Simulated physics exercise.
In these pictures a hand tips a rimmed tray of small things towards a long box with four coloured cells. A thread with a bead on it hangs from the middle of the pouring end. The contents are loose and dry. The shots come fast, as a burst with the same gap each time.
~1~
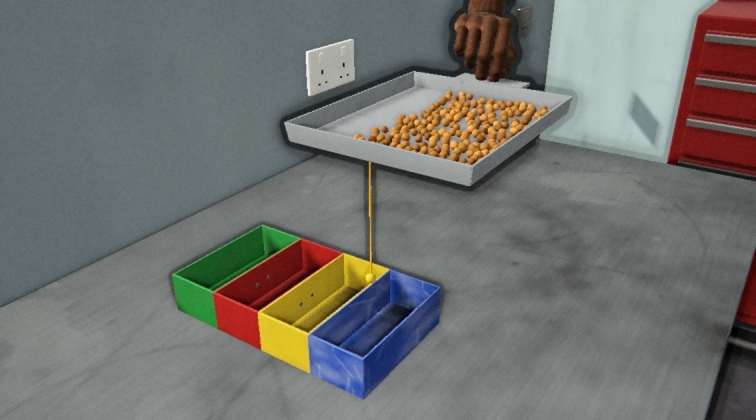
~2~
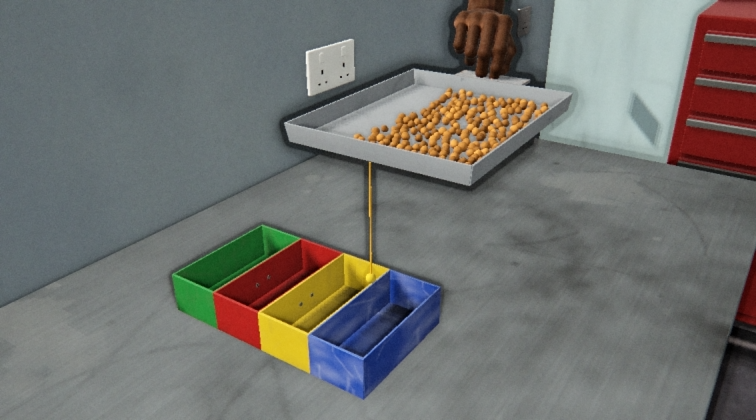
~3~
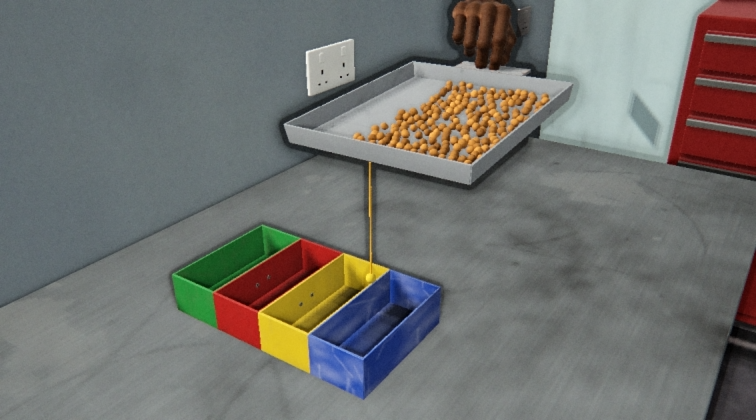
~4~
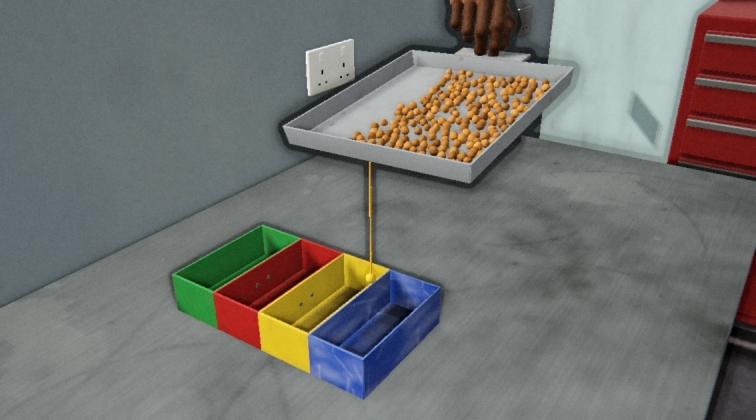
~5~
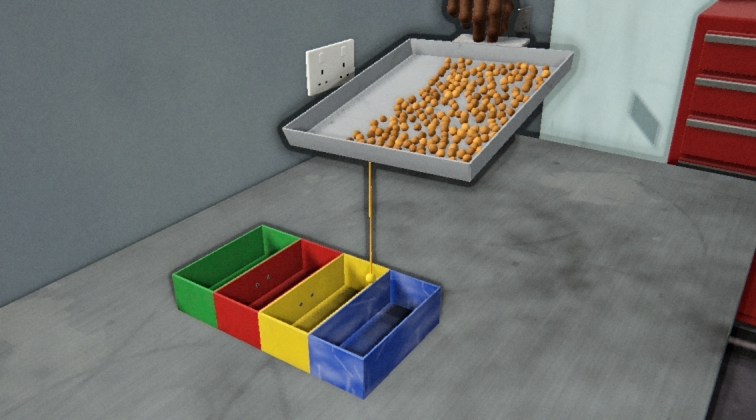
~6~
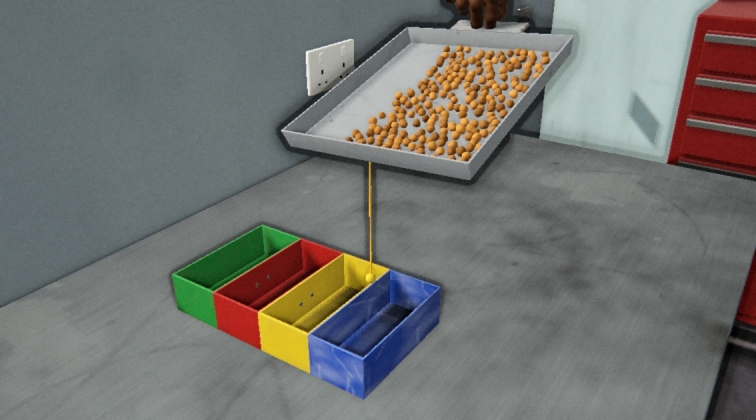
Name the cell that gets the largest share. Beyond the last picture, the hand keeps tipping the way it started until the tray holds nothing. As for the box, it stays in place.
Yellow.
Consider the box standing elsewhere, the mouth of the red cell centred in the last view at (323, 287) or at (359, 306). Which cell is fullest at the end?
So the first one goes to that red cell and the second to the green one.
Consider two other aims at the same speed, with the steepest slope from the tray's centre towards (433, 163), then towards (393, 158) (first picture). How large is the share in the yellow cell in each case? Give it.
0 and 20 per cent, in that order.
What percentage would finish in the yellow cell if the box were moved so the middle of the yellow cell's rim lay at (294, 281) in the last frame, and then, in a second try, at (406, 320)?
30 per cent the first time, 10 per cent the second time.
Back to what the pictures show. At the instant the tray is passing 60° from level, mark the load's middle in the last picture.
The load is centred around (377, 125).
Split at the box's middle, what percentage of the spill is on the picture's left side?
It works out to some 60 per cent.
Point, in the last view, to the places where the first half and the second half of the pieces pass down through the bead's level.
The leading part at (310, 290), the rest of it at (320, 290).
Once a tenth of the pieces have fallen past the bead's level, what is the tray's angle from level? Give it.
That happens at around 115°.
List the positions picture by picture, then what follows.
In the first frame, corners of the pouring end at (289, 122) and (471, 164), level; middle of the load at (456, 128), roasted chickpeas; bead on its thread at (371, 278); green cell at (195, 298); red cell at (237, 317); yellow cell at (284, 339); blue cell at (336, 362).
In the second frame, corners of the pouring end at (289, 123) and (471, 164), level; middle of the load at (456, 127).
In the third frame, corners of the pouring end at (288, 124) and (470, 163), tipped barely, lowest at the left corner; middle of the load at (456, 122).
In the fourth frame, corners of the pouring end at (287, 126) and (469, 162), tipped a little, lowest at the left corner; middle of the load at (456, 115).
In the fifth frame, corners of the pouring end at (286, 127) and (468, 161), tipped a little, lowest at the left corner; middle of the load at (455, 108).
In the sixth frame, corners of the pouring end at (286, 129) and (467, 161), tipped clearly, lowest at the left corner; middle of the load at (454, 101); green cell at (195, 298); red cell at (237, 317); yellow cell at (284, 339); blue cell at (336, 362).
Soon, tray tipped steeply; nearly all on the tray; a stray few falling or outside the box.
A while on, tray tipped right over; nearly all on the tray; a stray few in the yellow cell; a stray few in the red cell; a stray few falling or outside the box.
Towards the end, tray tipped past a quarter turn; about a third in the yellow cell; about a quarter in the red cell; about a quarter in the blue cell; about a quarter falling or outside the box.
Finally, tray tipped past a quarter turn; about a third in the yellow cell; about a quarter in the red cell; about a quarter in the blue cell; none in the green cell; about a quarter outside the box.
